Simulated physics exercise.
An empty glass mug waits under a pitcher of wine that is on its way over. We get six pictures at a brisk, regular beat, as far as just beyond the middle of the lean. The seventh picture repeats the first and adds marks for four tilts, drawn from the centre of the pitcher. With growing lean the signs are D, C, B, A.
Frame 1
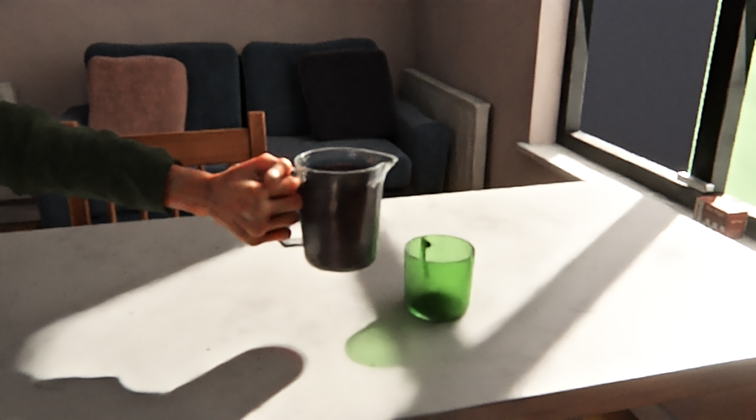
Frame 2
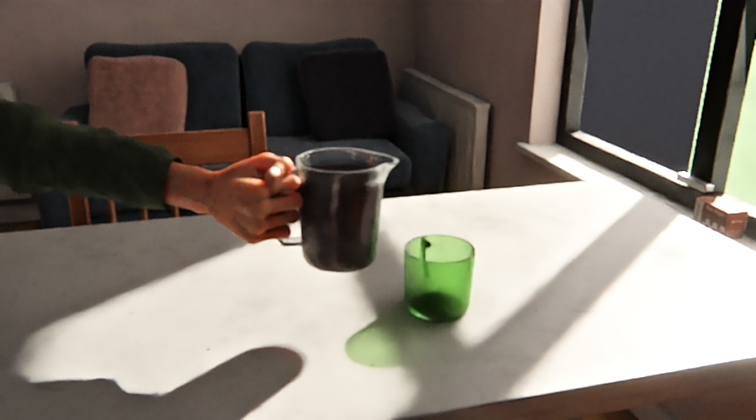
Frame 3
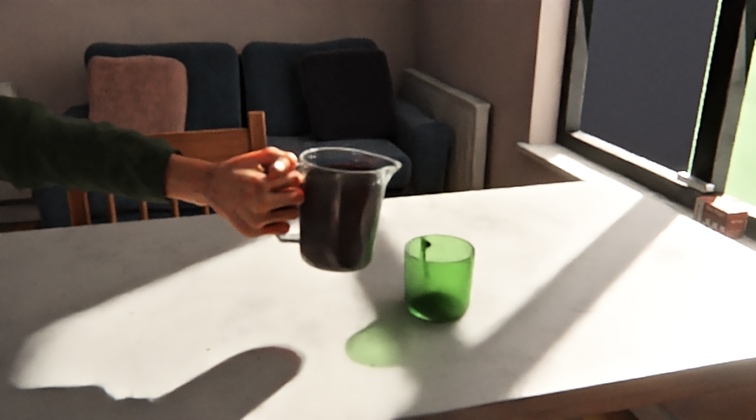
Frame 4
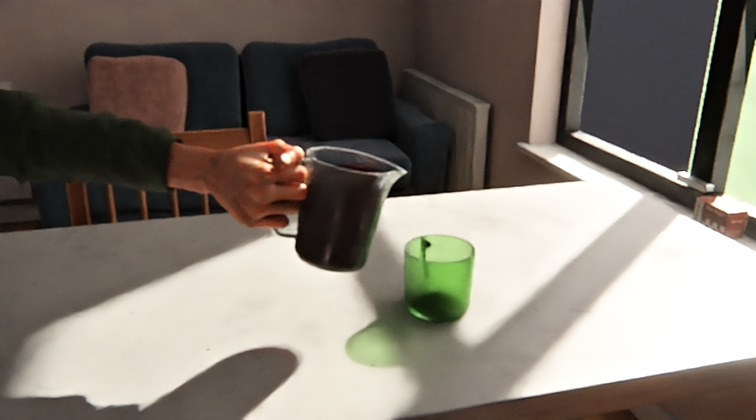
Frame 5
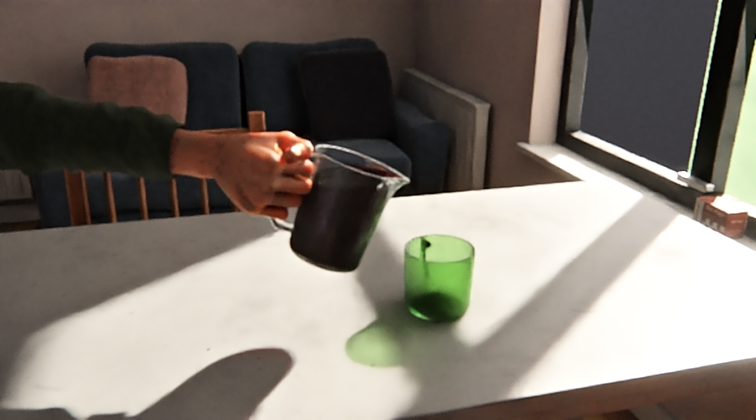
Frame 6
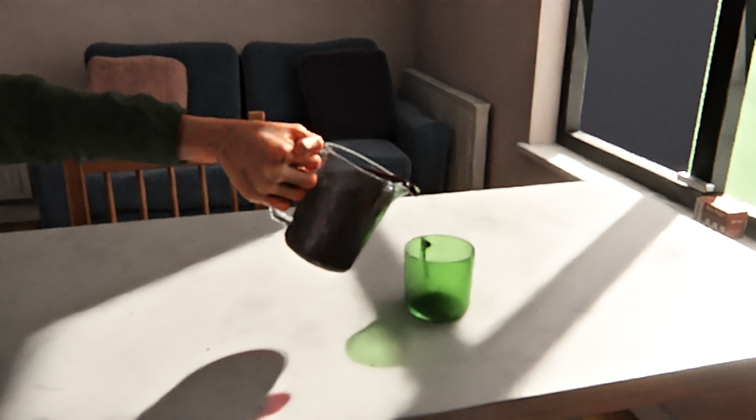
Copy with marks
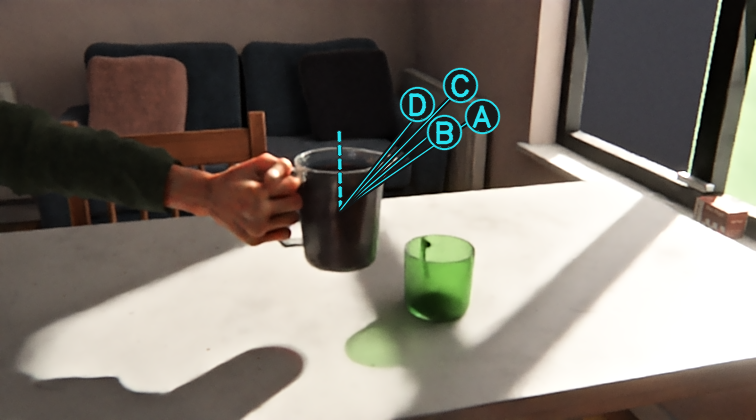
A hand in a dark green sleeve, reaching in from the left, holds a clear glass pitcher of dark wine upright above a pale table, then gradually tilts it rightward until wine reaches over the lip. An empty green glass stands to the right in hard sunlight, casting a green-tinted shadow. The steady, slightly raised view shows a dark blue sofa with cushions, a wooden chair and a window behind.
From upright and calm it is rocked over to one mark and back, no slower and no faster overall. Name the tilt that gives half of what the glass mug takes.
Line B.
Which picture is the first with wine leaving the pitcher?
In picture 6.
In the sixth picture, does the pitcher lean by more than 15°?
Yes, it does.
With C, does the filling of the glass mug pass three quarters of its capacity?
No.
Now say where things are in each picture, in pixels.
The first picture shows upright, lip at (395, 158); rim of the glass mug round (440, 248); nothing has left yet.
The second picture shows upright, lip at (396, 160); nothing has left yet.
The third picture shows tipped about 6°, lip at (400, 164); nothing has left yet.
The fourth picture shows tipped about 12°, lip at (404, 170); nothing has left yet.
The fifth picture shows tipped about 21°, lip at (408, 179); nothing has left yet.
The sixth picture shows tipped about 29°, lip at (410, 189); wine is over the lip, down to (415, 193).
In cyan, A at (466, 123); B at (426, 137); C at (449, 98); D at (411, 122).
With A, the glass mug ends with about 62 % of what it can hold.
With B, the glass mug ends with about 49 % of what it can hold.
With C, the glass mug ends with about 37 % of what it can hold.
With D, the glass mug ends with about 27 % of what it can hold.
